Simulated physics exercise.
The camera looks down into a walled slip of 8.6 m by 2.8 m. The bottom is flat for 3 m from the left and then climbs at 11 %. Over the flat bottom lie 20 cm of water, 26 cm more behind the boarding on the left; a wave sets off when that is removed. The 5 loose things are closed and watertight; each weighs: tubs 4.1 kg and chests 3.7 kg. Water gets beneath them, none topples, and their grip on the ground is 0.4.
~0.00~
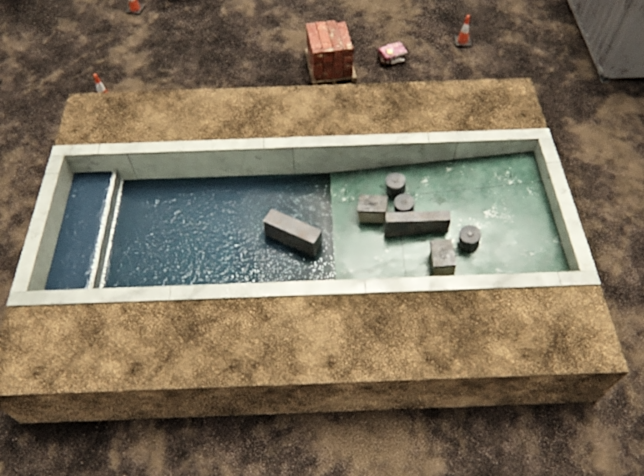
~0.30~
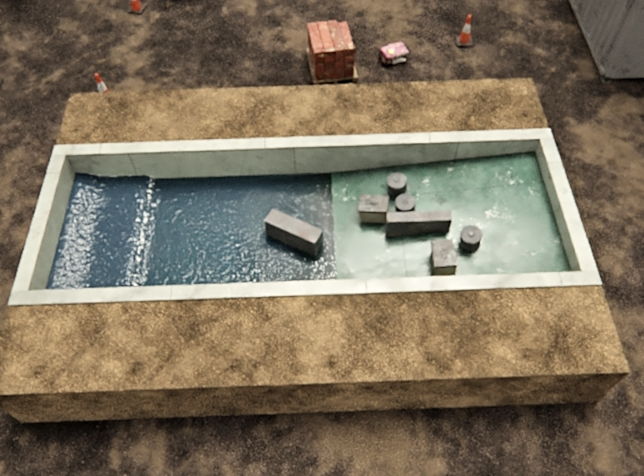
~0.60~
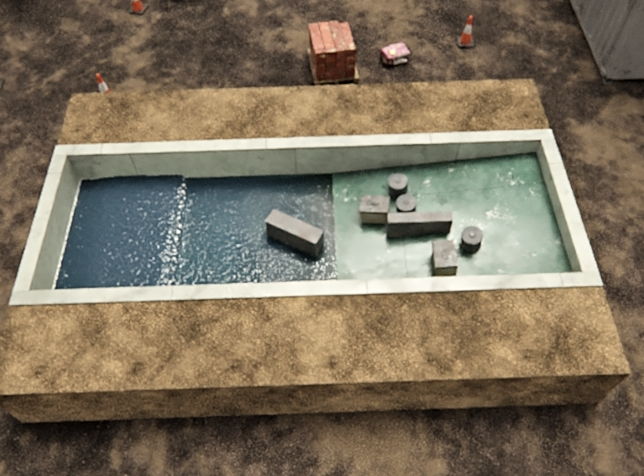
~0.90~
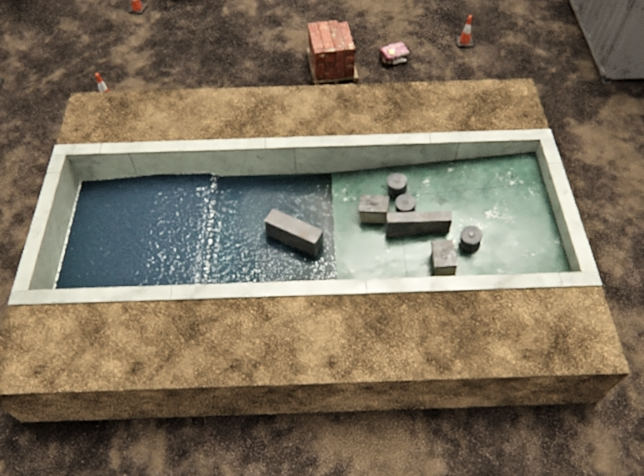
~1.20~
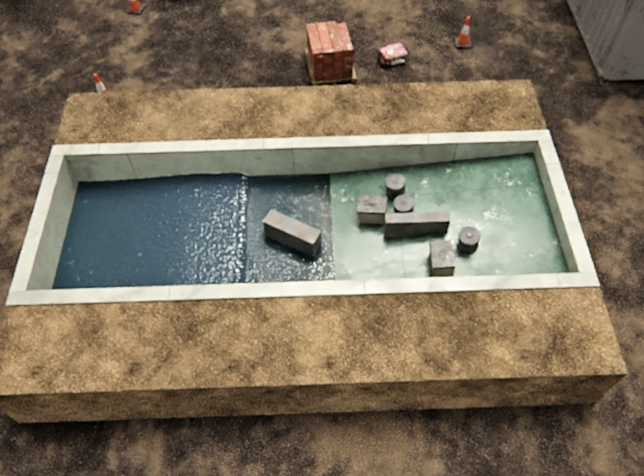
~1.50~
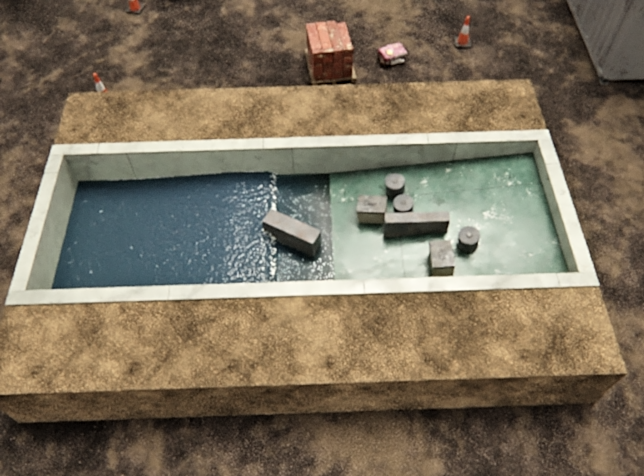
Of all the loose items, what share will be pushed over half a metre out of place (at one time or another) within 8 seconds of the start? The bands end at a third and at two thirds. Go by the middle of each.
Share: Between one and two thirds.
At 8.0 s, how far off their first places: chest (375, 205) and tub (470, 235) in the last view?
In turn: 200 cm, 0 cm.
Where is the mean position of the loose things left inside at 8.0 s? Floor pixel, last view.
At about (370, 228).
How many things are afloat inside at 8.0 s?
I count 2.
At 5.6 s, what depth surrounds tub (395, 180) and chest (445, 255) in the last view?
Roughly 2 and 2 cm.
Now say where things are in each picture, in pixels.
The first picture shows a tub at (406, 202), on the bottom; a tub at (397, 180) rests on the ground; water covers 13.0 m2; 0 of 5 have shifted.
The second picture shows a tub at (407, 202) rests on the ground; a tub at (399, 180) rests on the ground; water covers 13.0 m2; 0 of 5 have shifted.
The third picture shows a tub at (408, 202), on the bottom; a tub at (400, 181) rests on the ground; water covers 13.0 m2; 0 of 5 have shifted.
The fourth picture shows a tub at (407, 202), on the bottom; a tub at (399, 181) rests on the ground; 13.0 m2 under water; 0 of 5 have shifted.
The fifth picture shows a tub at (406, 203), on the bottom; a tub at (397, 181), on the bottom; 13.0 m2 under water; 0 of 5 have shifted.
The sixth picture shows a tub at (405, 203) rests on the ground; a tub at (397, 181) rests on the ground; water covers 13.0 m2; 0 of 5 have shifted.
After 2.1 s 0 of 5 are over 50 cm from their spots; 0 afloat.
After 3.6 s 0 of 5 are over 50 cm from their spots; 1 afloat.
After 5.6 s 1 of 5 are over 50 cm from their spots; 1 afloat.
After 8.0 s 2 of 5 are over 50 cm from their spots, and 2 have been at some point; 2 afloat.
